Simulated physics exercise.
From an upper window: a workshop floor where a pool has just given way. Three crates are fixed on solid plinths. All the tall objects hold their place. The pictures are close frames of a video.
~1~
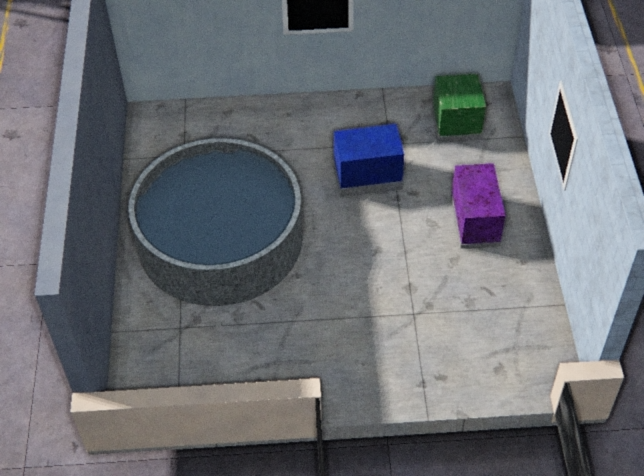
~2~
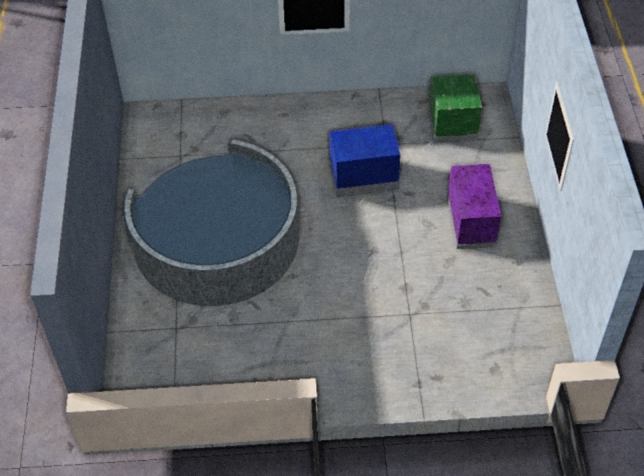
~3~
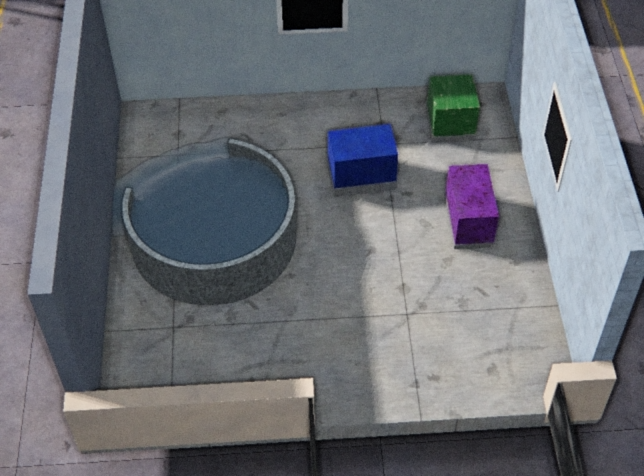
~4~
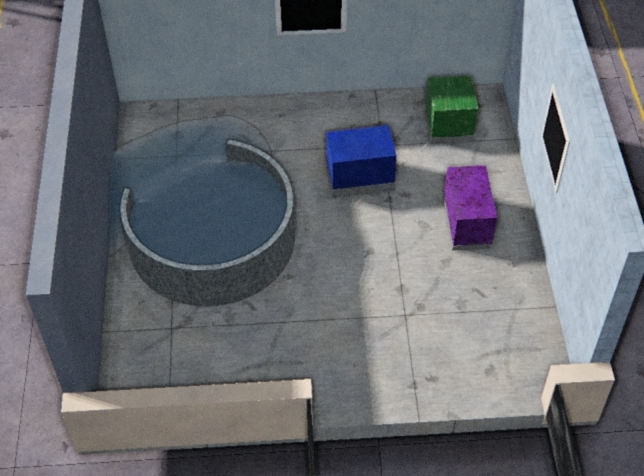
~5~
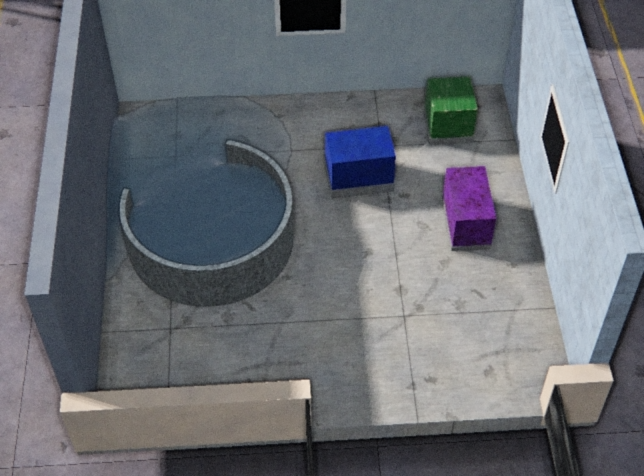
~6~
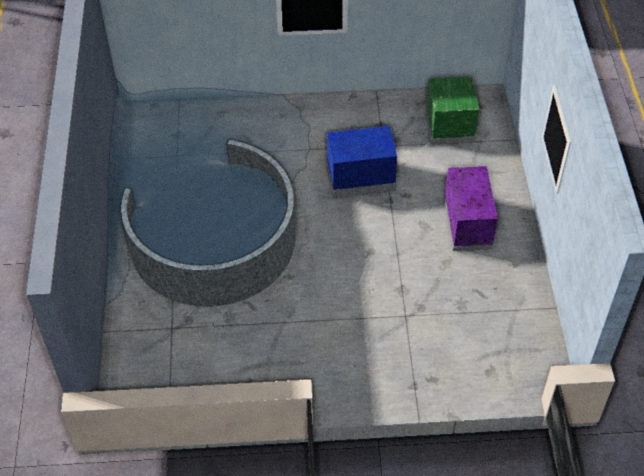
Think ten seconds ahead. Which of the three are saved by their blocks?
One by one: The blue crate gets wet; the purple crate gets wet; the green crate gets wet.
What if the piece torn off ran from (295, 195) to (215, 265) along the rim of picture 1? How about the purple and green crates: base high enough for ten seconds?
Purple is soaked; green stays dry.
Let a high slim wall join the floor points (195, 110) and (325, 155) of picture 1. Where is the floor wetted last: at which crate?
The purple crate.
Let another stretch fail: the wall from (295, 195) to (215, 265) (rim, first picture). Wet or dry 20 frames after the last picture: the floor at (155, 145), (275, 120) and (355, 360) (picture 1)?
One after the other: Clear, clear, under water.
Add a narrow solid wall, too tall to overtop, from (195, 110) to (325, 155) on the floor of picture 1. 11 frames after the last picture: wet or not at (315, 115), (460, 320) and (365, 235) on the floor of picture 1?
In turn: Covered, no water, dry.
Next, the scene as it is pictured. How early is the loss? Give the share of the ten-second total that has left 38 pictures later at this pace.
Some 10 per cent.
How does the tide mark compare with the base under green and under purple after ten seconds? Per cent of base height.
About 360 and 280 per cent.
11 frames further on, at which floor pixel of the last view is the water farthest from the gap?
I would point to (453, 90).
A moment on, water covers 20 % of the floor; the blue crate water round its plinth, the purple crate not reached, the green crate not reached.
Next, water covers 35 % of the floor; the blue crate water round its plinth, the purple crate not reached, the green crate water round its plinth.
Then, water covers 60 % of the floor; the blue crate water round its plinth, the purple crate water round its plinth, the green crate water round its plinth.
Later, water covers 95 % of the floor; the blue crate water round its plinth, the purple crate water round its plinth, the green crate water round its plinth.
In the end, water covers 100 % of the floor; the blue crate was topped, the purple crate was topped, the green crate was topped.
